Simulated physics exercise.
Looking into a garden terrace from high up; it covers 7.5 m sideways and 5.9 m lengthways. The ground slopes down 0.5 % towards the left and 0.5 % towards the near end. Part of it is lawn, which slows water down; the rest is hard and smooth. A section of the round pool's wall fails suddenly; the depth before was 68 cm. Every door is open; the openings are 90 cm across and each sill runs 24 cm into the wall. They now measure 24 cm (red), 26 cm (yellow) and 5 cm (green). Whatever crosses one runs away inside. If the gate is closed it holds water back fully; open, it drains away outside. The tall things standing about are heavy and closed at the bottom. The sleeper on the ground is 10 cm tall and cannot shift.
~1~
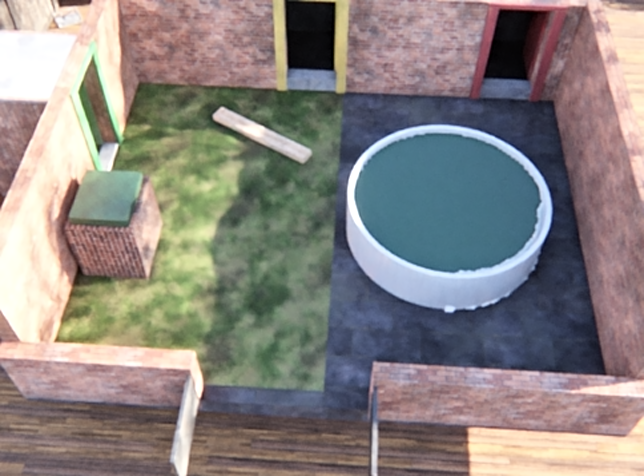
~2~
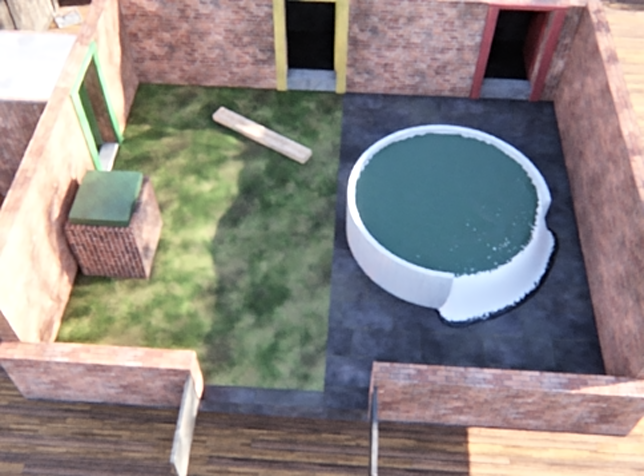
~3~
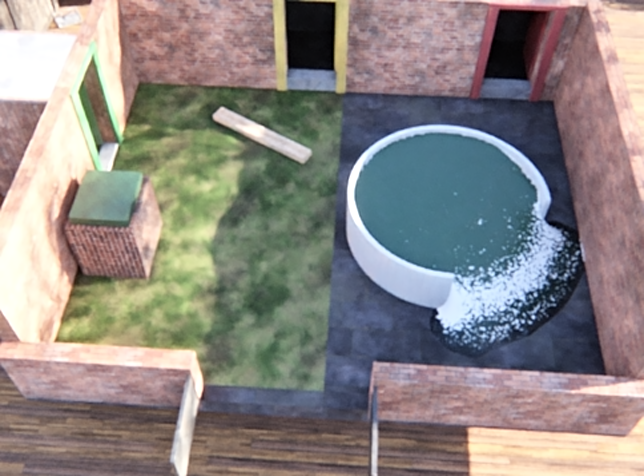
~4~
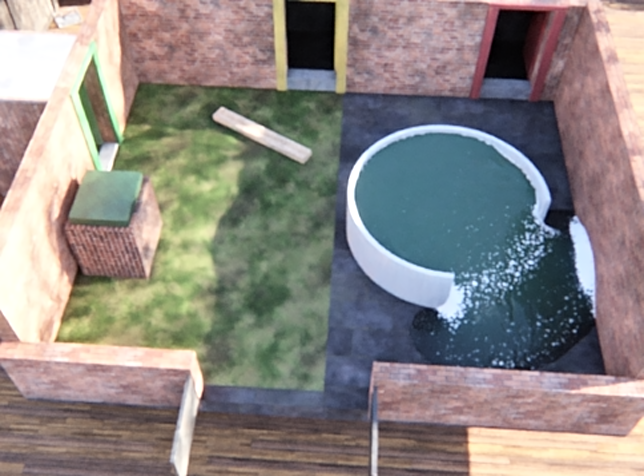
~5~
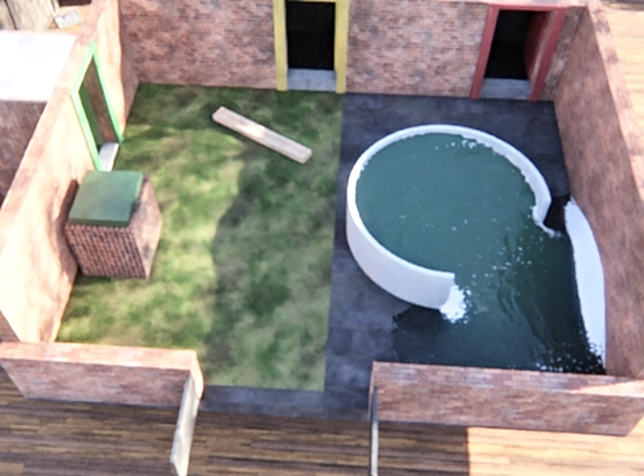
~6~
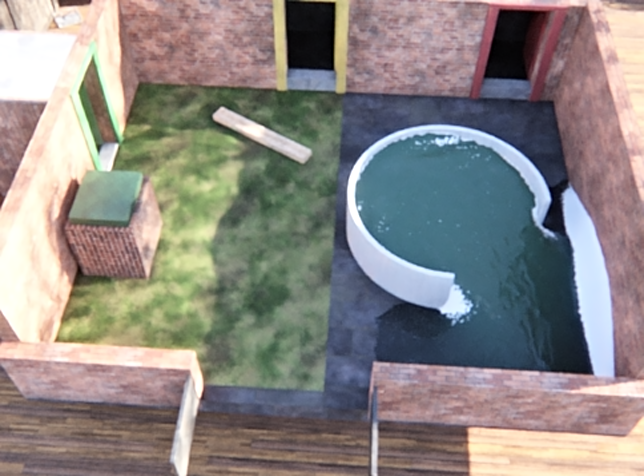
A large round white-walled pool of dark green water stands on dark paving at the right of a brick-walled terrace, seen from high up by a still camera. Lawn covers the left, with a pale plank, a green-topped brick block and a green doorway, while yellow and red doorways open at the back. The pool's front right wall gives way, and water bursts out in white froth, then spreads darkly across the paving to the right and near walls.
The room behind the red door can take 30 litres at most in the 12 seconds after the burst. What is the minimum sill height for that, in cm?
At least 13 cm or so.
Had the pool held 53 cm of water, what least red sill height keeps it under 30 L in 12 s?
About 8.5 cm.
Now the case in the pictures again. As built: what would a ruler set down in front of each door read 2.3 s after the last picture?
Depths in cm: Red 17, yellow 0, green 0.
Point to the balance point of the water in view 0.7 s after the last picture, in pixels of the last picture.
Near (477, 265).
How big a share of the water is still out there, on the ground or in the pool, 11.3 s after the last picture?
About 84 per cent.
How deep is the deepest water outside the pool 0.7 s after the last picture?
About 72 cm.
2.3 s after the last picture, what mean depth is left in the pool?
Some 25 cm.
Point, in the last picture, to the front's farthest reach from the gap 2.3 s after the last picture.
Around (191, 382).
Then, 0.7 s after the last picture water covers 20 % of the floor, deepest (72 cm) near (598, 369); it has not reached the red door.
Then, 2.3 s after the last picture water covers 45 % of the floor, deepest (40 cm) near (563, 404); 17 cm at the red door, 0 litres in over its 24 cm sill.
Then, 11.3 s after the last picture water covers 95 % of the floor, deepest (12 cm) near (180, 204); 5 cm at the red door, 0 litres in over its 24 cm sill.
At the red door as built, the water peaked near 22 cm, 3.3 s after the last picture.
Run again over the same 12 s with other heights there, 58 litres in over 10.5 cm, 19 litres over 14.5 cm. The limit of 30 litres is kept from about 13 cm up.
